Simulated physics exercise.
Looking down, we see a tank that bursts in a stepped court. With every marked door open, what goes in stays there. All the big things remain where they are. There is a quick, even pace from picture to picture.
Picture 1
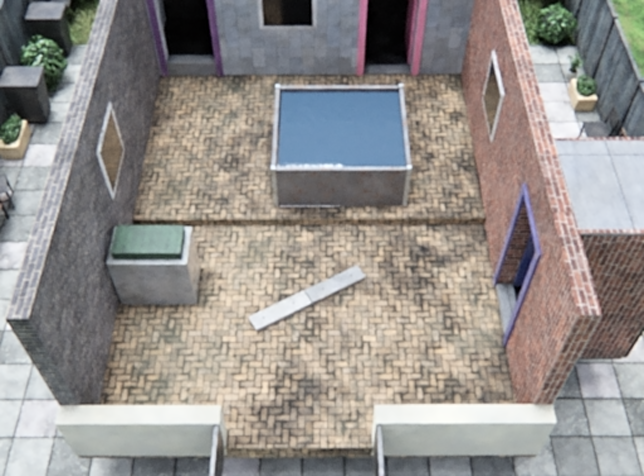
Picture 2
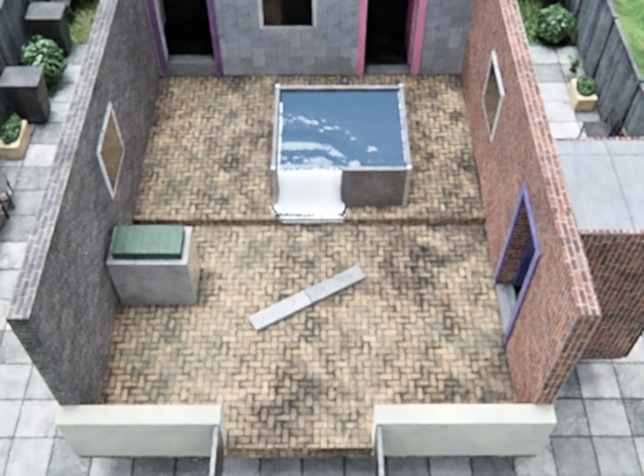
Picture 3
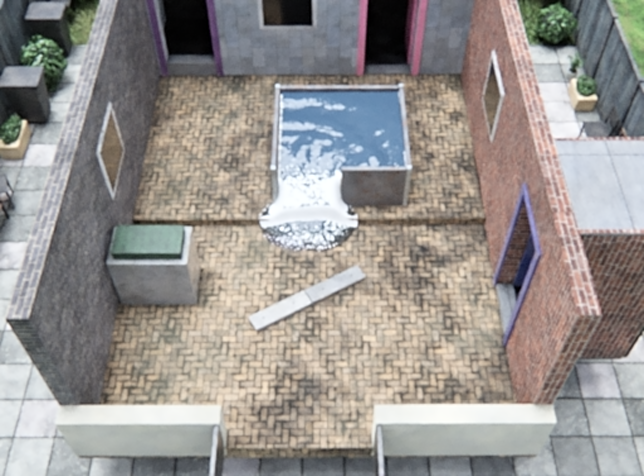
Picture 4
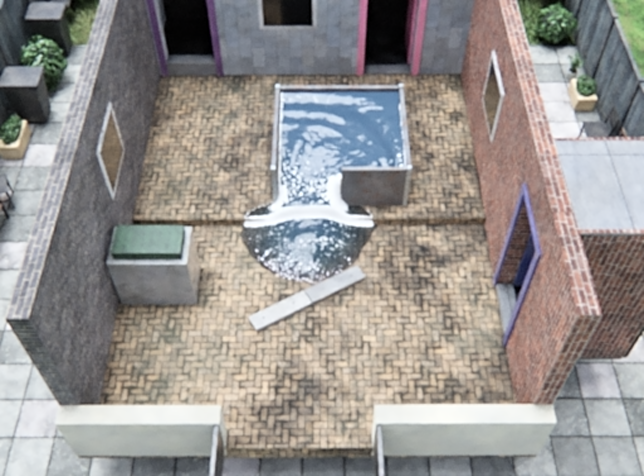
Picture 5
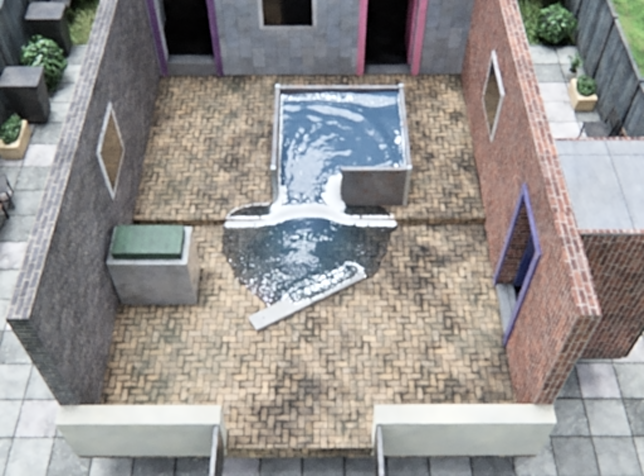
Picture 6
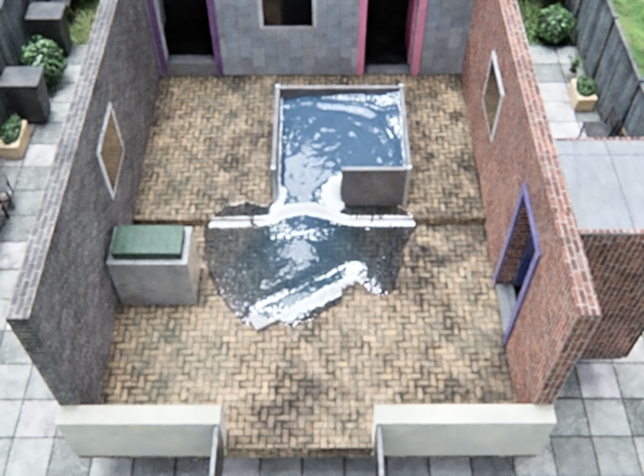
Water bursting from the front of a raised tank in a walled brick courtyard, spreading down a step and over a slanted slab.
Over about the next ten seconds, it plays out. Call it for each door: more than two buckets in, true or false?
Pink door false, blue door false, purple door false.
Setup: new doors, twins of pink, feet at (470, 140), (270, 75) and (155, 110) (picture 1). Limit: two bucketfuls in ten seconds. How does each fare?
Lab note, doors in listed order: Under the limit, under the limit, under the limit.
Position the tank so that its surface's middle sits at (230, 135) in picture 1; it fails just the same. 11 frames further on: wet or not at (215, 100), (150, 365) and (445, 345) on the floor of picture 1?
Taking them in the order asked: Spared, then inundated, then spared.
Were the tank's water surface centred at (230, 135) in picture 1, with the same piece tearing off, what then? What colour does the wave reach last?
The door marked pink comes last.
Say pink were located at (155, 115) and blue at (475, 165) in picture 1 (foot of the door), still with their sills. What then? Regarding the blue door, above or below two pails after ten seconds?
Put simply, the blue door stays beneath the mark.
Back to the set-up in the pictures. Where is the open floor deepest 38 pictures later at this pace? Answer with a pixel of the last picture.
Deepest spot: Near (278, 303).
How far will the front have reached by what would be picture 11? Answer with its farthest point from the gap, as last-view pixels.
About at (150, 430).
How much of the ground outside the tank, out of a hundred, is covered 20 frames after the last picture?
About 50 percent.
A moment on, water covers 35 % of the floor; the pink door not reached, the blue door not reached, the purple door not reached.
Next, water covers 45 % of the floor; the pink door not reached, the blue door wet at the sill, nothing in, the purple door not reached.
Then, water covers 50 % of the floor; the pink door not reached, the blue door wet at the sill, nothing in, the purple door not reached.
Later, water covers 55 % of the floor; the pink door not reached, the blue door wet at the sill, nothing in, the purple door not reached.
In the end, water covers 55 % of the floor; the pink door not reached, the blue door wet at the sill, nothing in, the purple door not reached.
